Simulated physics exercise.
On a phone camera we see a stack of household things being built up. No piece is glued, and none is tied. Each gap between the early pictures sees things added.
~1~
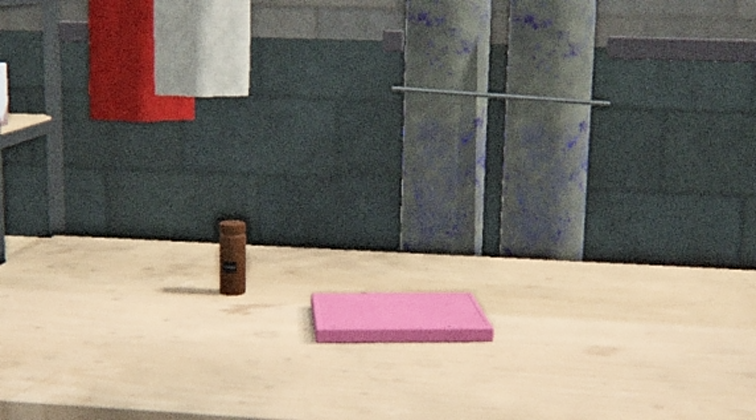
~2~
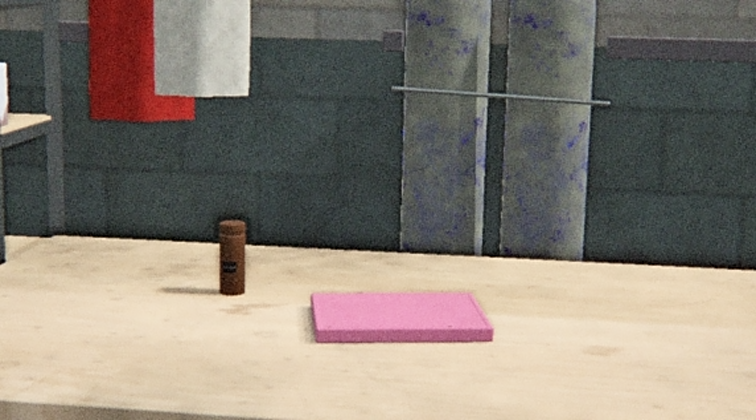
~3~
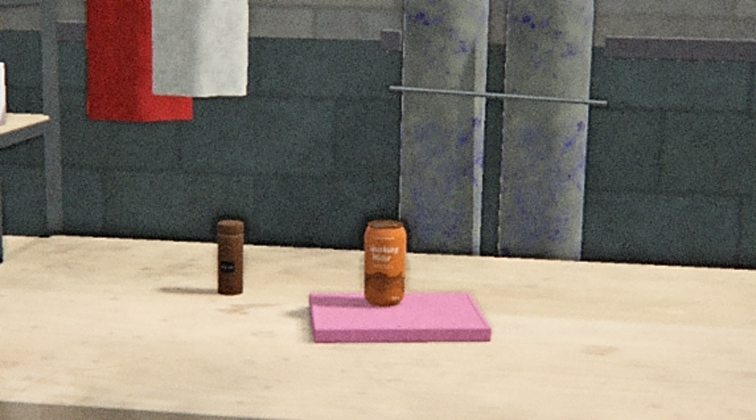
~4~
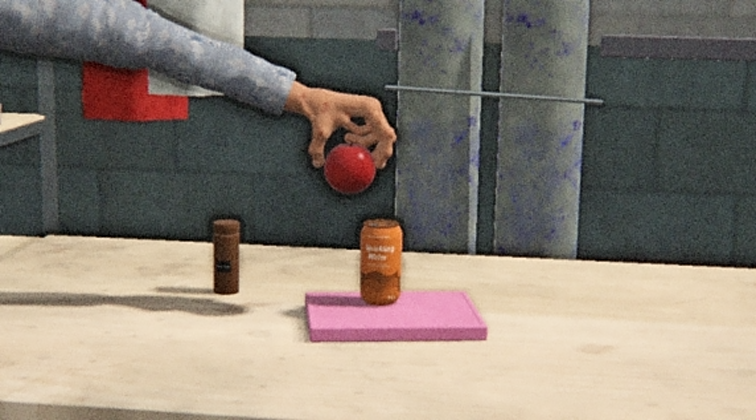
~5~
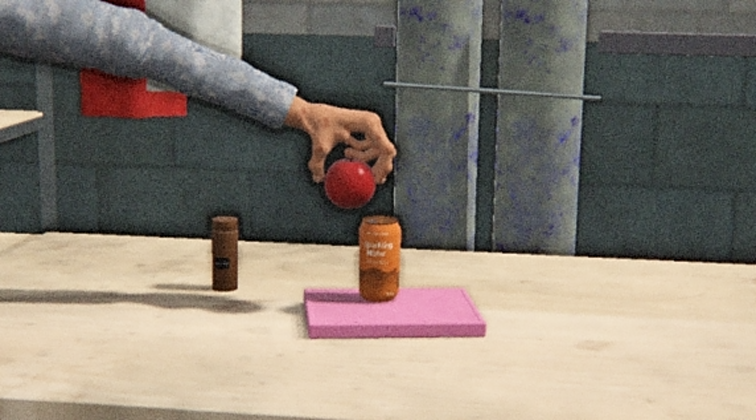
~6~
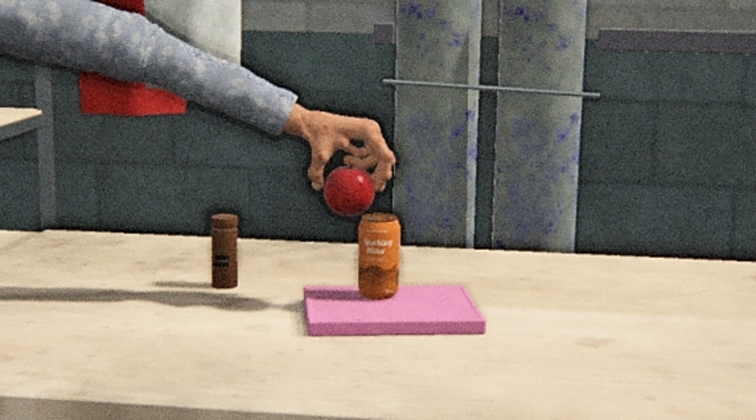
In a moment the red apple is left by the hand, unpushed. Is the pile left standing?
The tower does not stay put.
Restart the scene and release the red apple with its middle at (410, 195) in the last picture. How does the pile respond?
What happens next is that it tips over.
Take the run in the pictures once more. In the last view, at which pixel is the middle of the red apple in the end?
It ends up close to (315, 269).
Then, 0.30 s on from there, red apple shifted a little near (340, 200).
Then, 0.40 s on from there, red apple now fallen.
Then, 0.50 s on from there, things are still on the move.
In the end, fallen, red apple; the other 3 unmoved. At the end, from the last picture's camera, red apple near (315, 269). The pile comes apart.
